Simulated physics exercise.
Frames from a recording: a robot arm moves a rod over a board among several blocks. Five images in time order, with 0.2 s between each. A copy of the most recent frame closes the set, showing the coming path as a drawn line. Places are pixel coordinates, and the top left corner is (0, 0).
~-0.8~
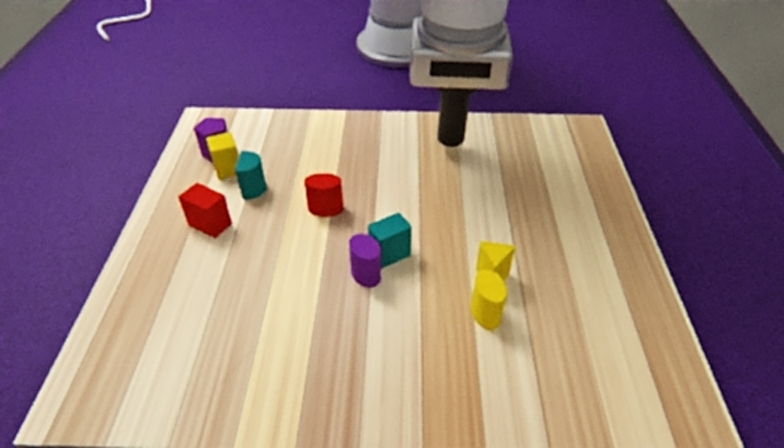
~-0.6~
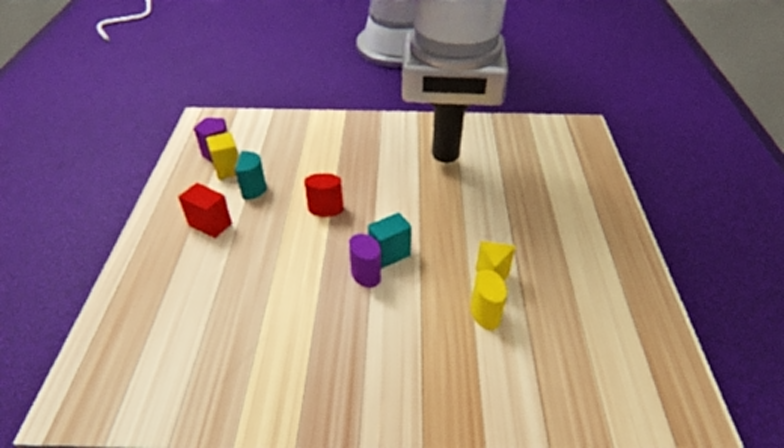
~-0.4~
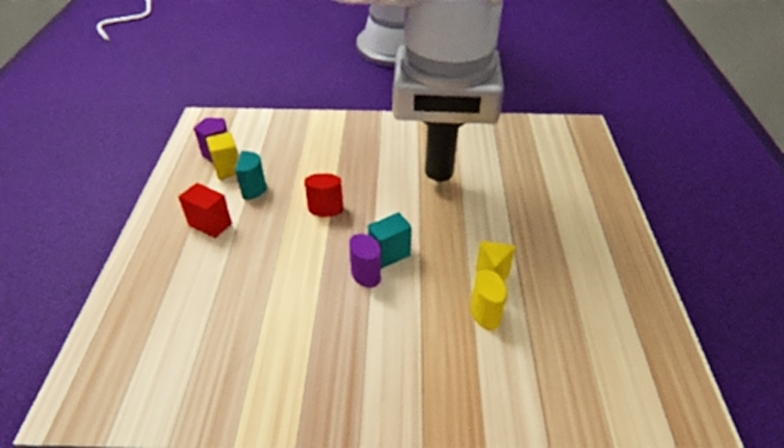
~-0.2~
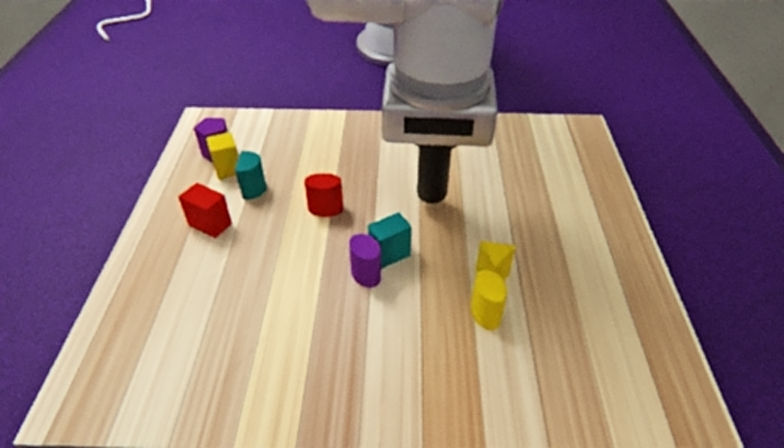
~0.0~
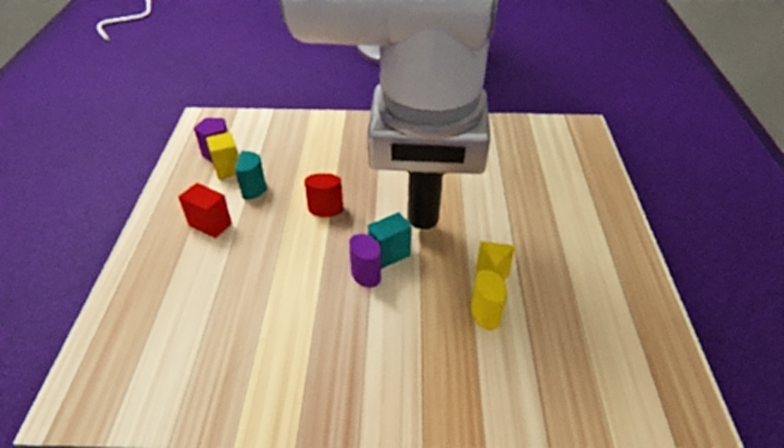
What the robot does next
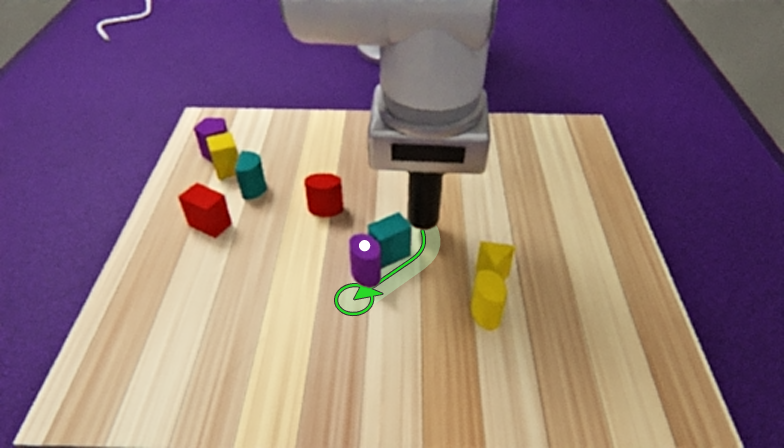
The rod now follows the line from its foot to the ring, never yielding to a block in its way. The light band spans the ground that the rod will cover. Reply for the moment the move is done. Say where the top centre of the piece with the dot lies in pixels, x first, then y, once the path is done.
Around (319, 259).
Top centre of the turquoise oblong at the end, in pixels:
Its top face will be centred at roughly (352, 232).
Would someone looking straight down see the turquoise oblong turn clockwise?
Short answer: Yes.
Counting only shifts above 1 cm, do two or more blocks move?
Answer: Yes.
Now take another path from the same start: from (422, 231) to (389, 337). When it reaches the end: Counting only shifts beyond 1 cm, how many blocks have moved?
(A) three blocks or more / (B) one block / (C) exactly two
C (exactly two)
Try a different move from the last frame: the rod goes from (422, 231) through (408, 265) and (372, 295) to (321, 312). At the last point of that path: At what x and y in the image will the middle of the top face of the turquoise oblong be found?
Its top middle is near (353, 240).
Path on the board, from (422, 231) through (415, 257) and (386, 278) to (354, 299); the dot is on the purple oval block.
What follows on the original path. One third of the way, rod at (416, 246); purple oval block at (353, 250), turned 20° anticlockwise; turquoise oblong at (380, 231), turned 25° clockwise.
Two thirds of the way, rod at (385, 267); purple oval block at (343, 253), turned 50° anticlockwise; turquoise oblong at (354, 233), turned 60° clockwise.
At the end, rod at (353, 289); purple oval block at (319, 259); turquoise oblong at (352, 232), turned 65° clockwise; yellow triangular piece in place.
